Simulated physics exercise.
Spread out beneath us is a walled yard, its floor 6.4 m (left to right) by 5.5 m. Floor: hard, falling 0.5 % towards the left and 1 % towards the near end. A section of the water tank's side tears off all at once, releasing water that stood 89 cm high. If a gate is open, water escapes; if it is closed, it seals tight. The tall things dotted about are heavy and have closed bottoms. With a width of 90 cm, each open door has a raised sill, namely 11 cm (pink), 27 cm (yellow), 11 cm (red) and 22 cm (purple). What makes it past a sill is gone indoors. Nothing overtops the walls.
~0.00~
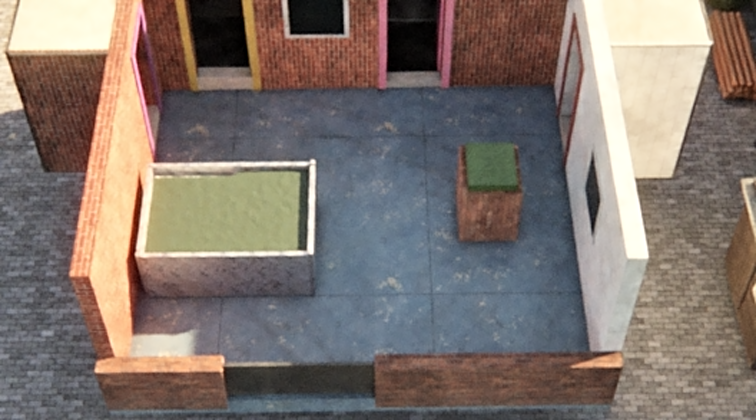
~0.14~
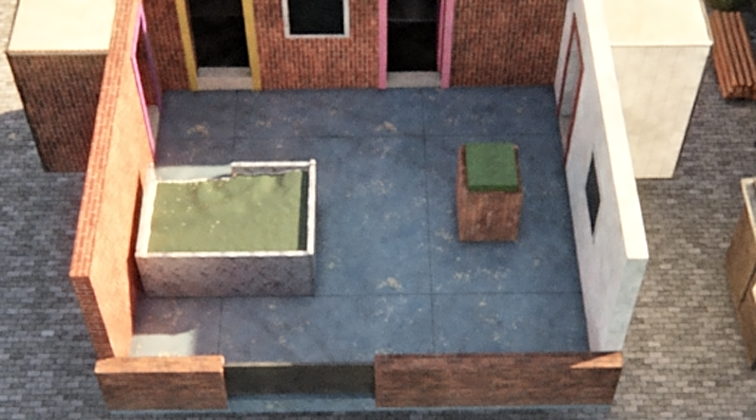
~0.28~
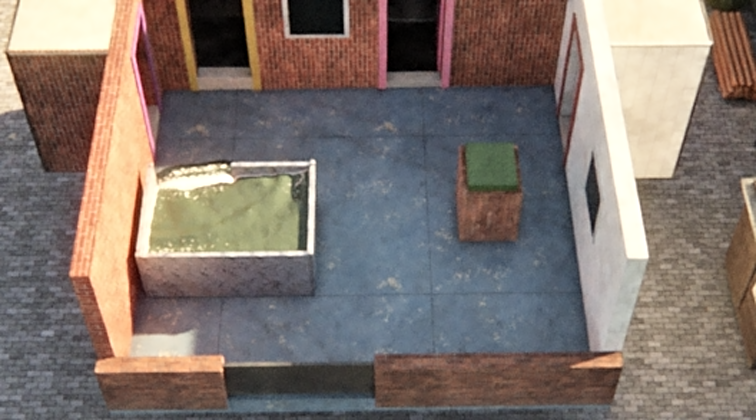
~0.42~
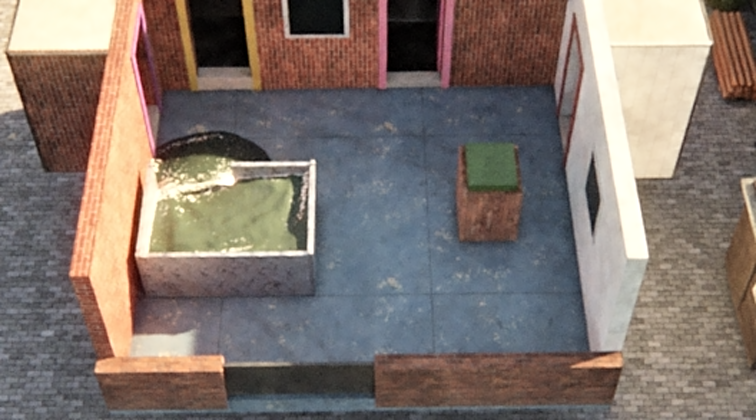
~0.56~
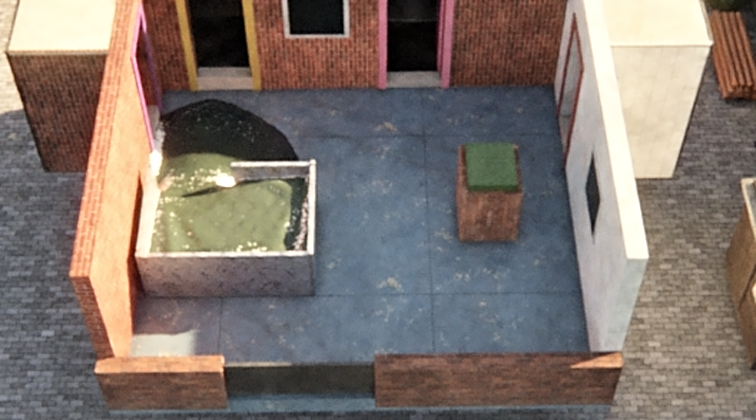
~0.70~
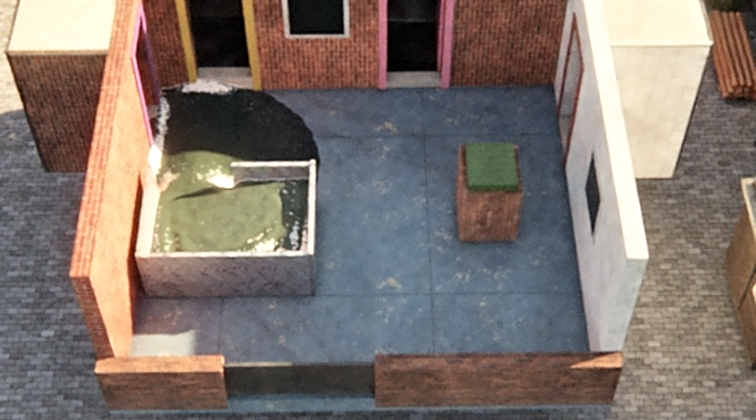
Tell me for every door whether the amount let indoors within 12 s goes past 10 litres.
In the end at the pink door it looks set to land under the limit, at the yellow door it looks set to land over the limit, at the red door it looks set to land over the limit, at the purple door it looks set to land over the limit.
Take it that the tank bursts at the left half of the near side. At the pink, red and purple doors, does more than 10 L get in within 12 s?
Door pink stays within, door red stays within, door purple stays within.
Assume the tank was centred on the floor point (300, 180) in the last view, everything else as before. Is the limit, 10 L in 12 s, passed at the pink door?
So then, pink stays inside.
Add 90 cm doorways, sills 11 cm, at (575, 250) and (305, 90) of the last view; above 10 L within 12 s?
Within it, exceeded.
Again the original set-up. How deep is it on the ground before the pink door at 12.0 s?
It's some 6.5 centimetres deep.
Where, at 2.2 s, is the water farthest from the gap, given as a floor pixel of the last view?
(495, 90).
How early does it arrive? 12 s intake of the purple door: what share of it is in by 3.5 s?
Share by then: ~ 85 %.
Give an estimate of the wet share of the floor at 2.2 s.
30 %.
After 1.4 s water covers 20 % of the floor and is deepest (68 cm) near (174, 94); pink door not reached, yellow door 49 cm at the sill, 42 L in, red door not reached, purple door 29 cm at the sill, 6 L in.
After 2.2 s water covers 30 % of the floor and is deepest (47 cm) near (185, 94); pink door 9 cm at the sill, 0 L in, yellow door 45 cm at the sill, 134 L in, red door not reached, purple door 31 cm at the sill, 31 L in.
After 3.5 s water covers 60 % of the floor and is deepest (34 cm) near (561, 175); pink door 8 cm at the sill, 0 L in, yellow door 28 cm at the sill, 187 L in, red door 26 cm at the sill, 20 L in, purple door 28 cm at the sill, 73 L in.
After 7.0 s water covers 90 % of the floor and is deepest (16 cm) near (507, 358); pink door 5 cm at the sill, 0 L in, yellow door 11 cm at the sill, 190 L in, red door 14 cm at the sill, 136 L in, purple door 12 cm at the sill, 85 L in.
After 12.0 s water covers 100 % of the floor and is deepest (20 cm) near (232, 385); pink door 6 cm at the sill, 0 L in, yellow door 4 cm at the sill, 190 L in, red door 6 cm at the sill, 147 L in, purple door 5 cm at the sill, 85 L in.
